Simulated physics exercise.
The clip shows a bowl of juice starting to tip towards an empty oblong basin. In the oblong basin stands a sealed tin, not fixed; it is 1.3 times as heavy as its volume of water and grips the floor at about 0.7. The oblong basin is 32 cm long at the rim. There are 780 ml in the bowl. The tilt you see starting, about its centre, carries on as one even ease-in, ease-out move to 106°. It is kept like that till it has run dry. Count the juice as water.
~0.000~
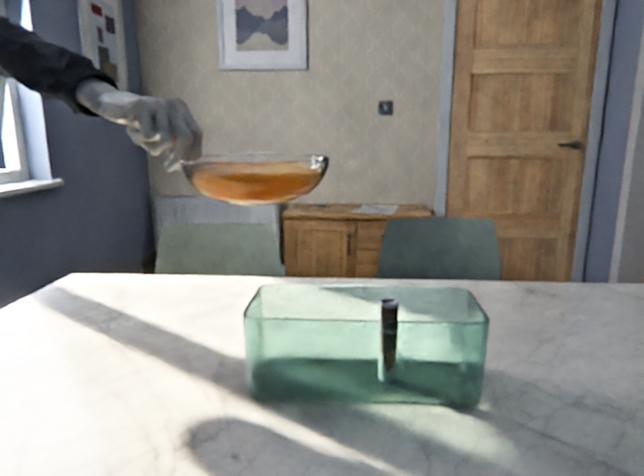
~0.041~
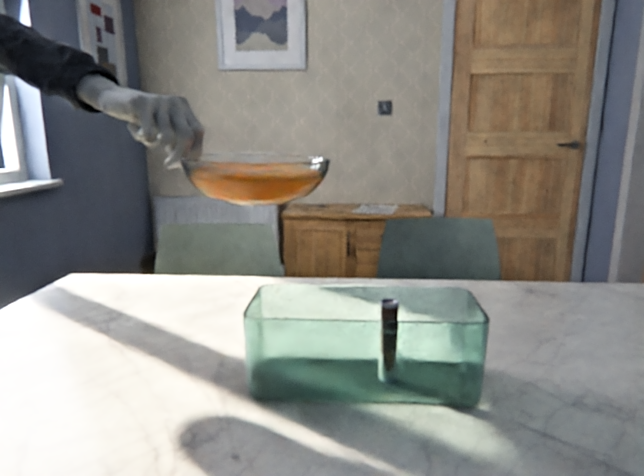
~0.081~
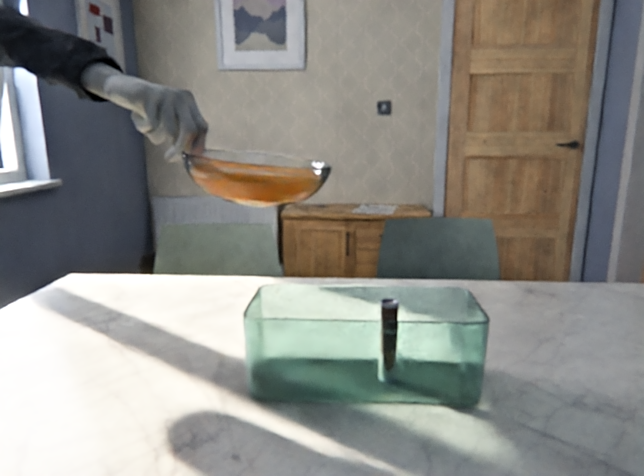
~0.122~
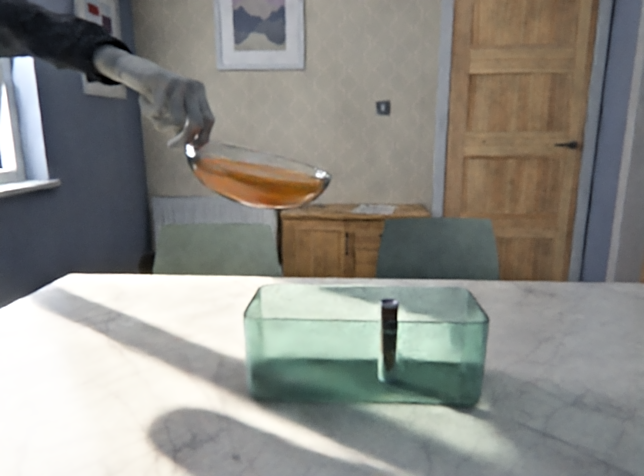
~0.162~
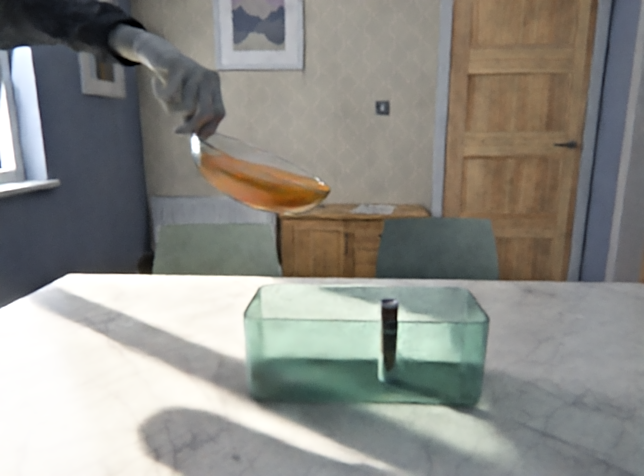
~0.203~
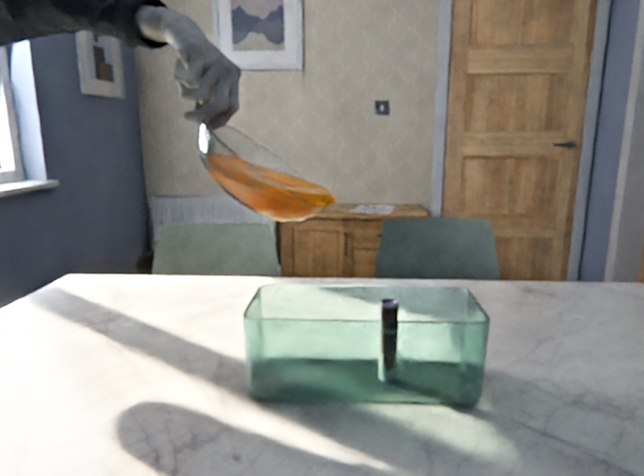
The clip shows a hand holding a clear bowl of orange juice above a marble-patterned table, left of a translucent green oblong basin. The hand barely moves at first, then lifts the bowl's left side, tilting it steeply rightward.
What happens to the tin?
It goes over.
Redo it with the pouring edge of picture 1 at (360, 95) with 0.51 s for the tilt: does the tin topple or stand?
Then it stays up.
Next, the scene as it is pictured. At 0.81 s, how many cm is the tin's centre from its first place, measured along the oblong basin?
Some 1 cm.
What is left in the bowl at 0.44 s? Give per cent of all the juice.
Some 0 per cent.
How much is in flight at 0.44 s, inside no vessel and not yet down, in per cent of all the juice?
Some 40 per cent.
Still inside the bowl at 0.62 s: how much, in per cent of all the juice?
Near 0 in a hundred.
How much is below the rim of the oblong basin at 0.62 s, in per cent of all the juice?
Near 86 in a hundred.
Then, 0.44 s in, the tilt is 102° and 0 per cent is still to pour; the tin stands where it began.
Then, 0.62 s in, the tilt is 106° and 0 per cent is still to pour; the tin leans 5°.
Then, 0.81 s in, the tilt is 106° and 0 per cent is still to pour; the tin leans 18°.
Then, 1.01 s in, the tilt is 106° and 0 per cent is still to pour; the tin lies on its side.
Finally, the tin lies on its side.
